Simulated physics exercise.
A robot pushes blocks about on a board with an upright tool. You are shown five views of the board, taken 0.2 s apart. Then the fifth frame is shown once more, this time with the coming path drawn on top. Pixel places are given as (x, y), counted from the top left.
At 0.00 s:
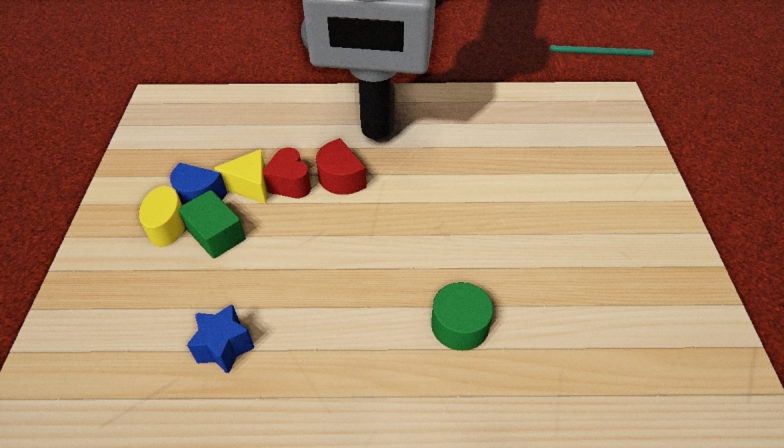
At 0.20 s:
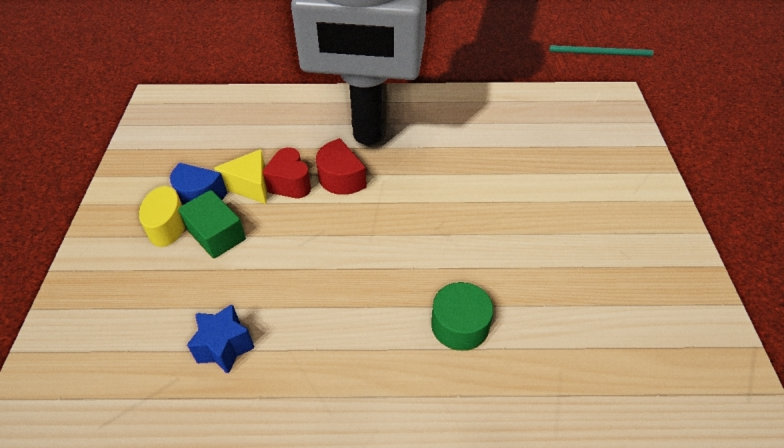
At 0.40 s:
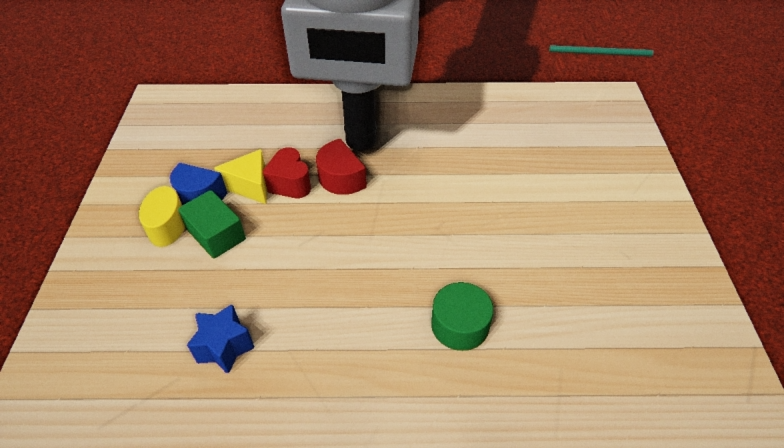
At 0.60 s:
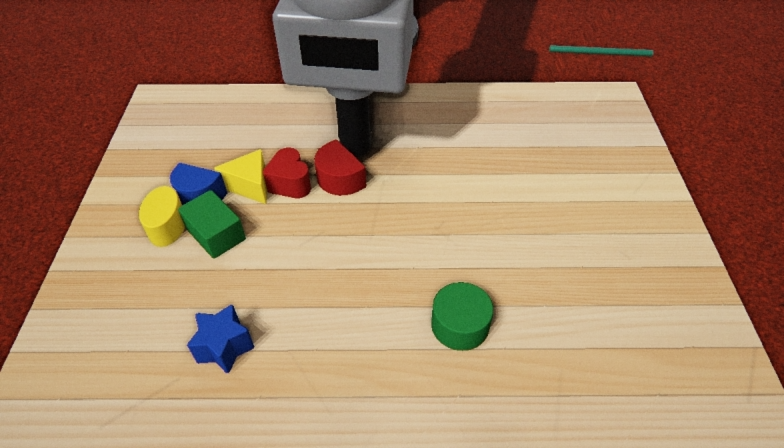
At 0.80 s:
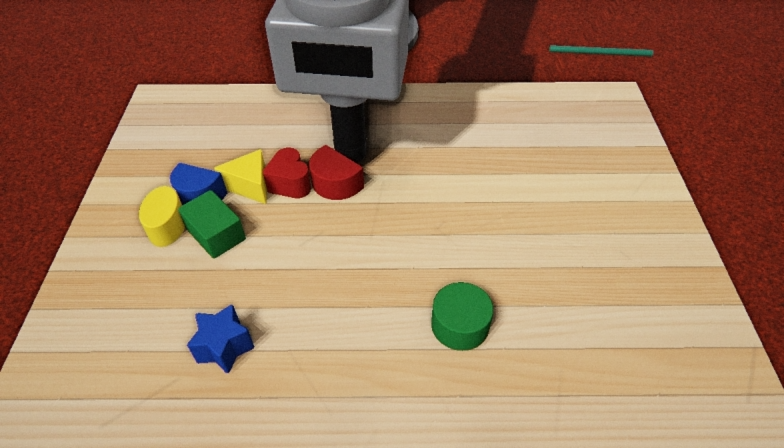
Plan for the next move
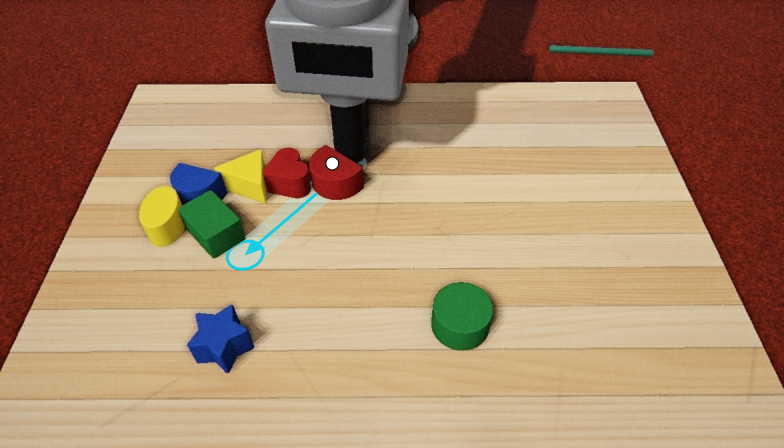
On a striped wooden board set over red carpet, colourful blocks sit still as a robot's upright black tool moves a short way left and toward the viewer. It reaches the red block at the right end of the row and nudges it slightly left, against the red heart.
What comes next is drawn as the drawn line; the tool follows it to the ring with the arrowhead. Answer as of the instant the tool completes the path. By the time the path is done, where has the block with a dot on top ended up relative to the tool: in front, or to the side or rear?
Expect to find it next to or behind the tool.
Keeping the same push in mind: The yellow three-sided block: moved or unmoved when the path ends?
It shifts.
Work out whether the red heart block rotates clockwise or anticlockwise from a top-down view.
Looking down: Clockwise.
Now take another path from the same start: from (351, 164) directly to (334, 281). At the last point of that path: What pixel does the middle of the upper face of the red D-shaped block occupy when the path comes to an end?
That would be at about pixel (303, 207).
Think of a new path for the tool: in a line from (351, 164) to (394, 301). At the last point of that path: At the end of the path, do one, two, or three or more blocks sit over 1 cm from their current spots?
Counting only shifts above 1 cm, I get one block.
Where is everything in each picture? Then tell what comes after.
The first frame shows tip of the tool (376, 131), middles of tops, green oblong (208, 213), yellow three-sided block (245, 166), red heart block (287, 164), red D-shaped block (338, 158).
The second frame shows tool (368, 136), nothing pushed.
The third frame shows tool (361, 142), nothing pushed.
The fourth frame shows tool (355, 148), nothing pushed.
The fifth frame shows tool (351, 155), green oblong (208, 213), yellow three-sided block (245, 166), red heart block (287, 164), red D-shaped block (332, 163).
The line goes from (351, 164) directly to (245, 255); the dot is on the red D-shaped block.
On the path given first. One third of the way, tool (317, 183); yellow three-sided block (240, 166); red heart block (277, 172), turned 55° clockwise; red D-shaped block (313, 196), turned 40° anticlockwise.
Two thirds of the way, tool (282, 213); yellow three-sided block (234, 165); red heart block (267, 174), turned 70° clockwise; red D-shaped block (302, 221), turned 85° anticlockwise.
At the end, tool (243, 246); green oblong (199, 216), turned 25° clockwise; yellow three-sided block (234, 165); red heart block (267, 174), turned 70° clockwise; red D-shaped block (302, 223), turned 90° anticlockwise.
